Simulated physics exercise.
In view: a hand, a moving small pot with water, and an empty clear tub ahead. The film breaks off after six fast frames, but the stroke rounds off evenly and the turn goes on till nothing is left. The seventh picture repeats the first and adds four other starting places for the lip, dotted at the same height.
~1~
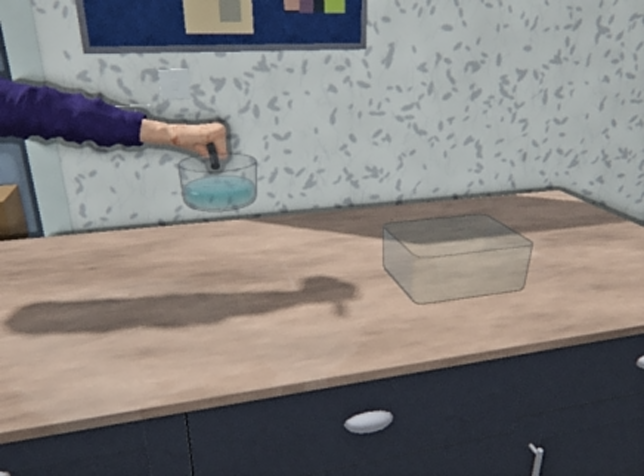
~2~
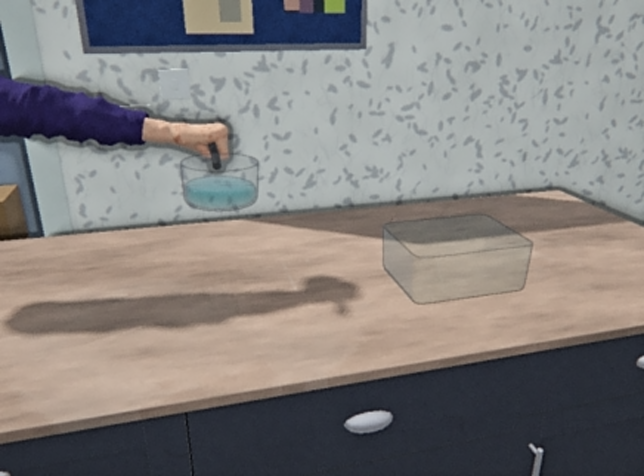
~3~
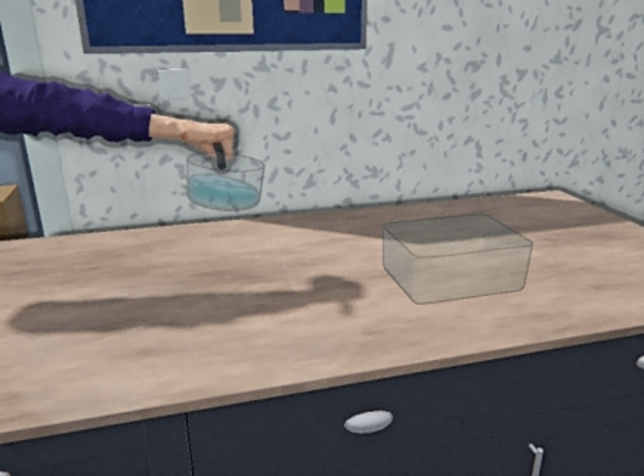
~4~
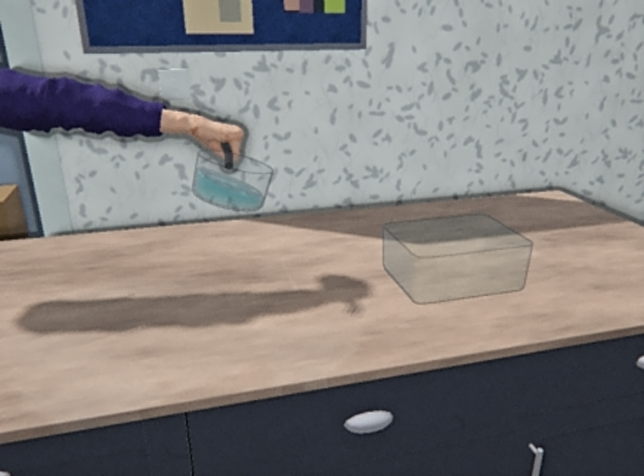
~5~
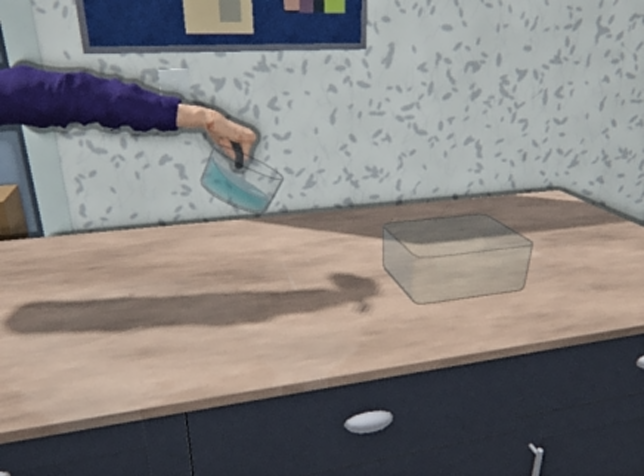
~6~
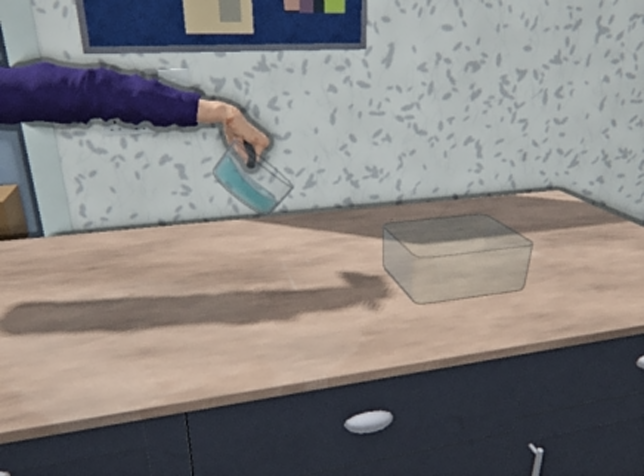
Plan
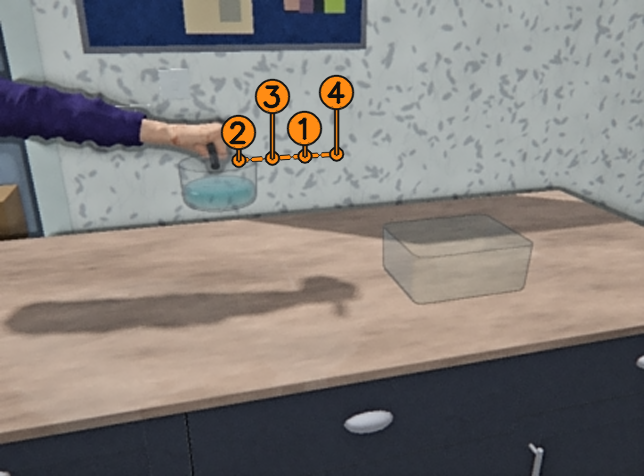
A purple-sleeved arm holding a small clear pot of blue water above a counter, moving it right and tilting it steadily.
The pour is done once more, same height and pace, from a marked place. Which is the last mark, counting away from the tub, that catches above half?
3 is the one.
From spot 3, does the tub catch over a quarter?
Yes, it does.
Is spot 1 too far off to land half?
No, not at all.
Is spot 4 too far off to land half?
No, that is safe.
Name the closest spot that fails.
That is spot 2.
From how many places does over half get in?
Three of the four.
In orange, 1 at (304, 156); 2 at (238, 160); 3 at (272, 158); 4 at (336, 154).
With 1, about 74 % lands in the tub, 6 % falls short and 20 % goes beside or beyond.
With 2, about 6 % lands in the tub, 90 % falls short and 4 % goes beside or beyond.
With 3, about 75 % lands in the tub, 11 % falls short and 14 % goes beside or beyond.
With 4, about 83 % lands in the tub, 9 % falls short and 7 % goes beside or beyond.
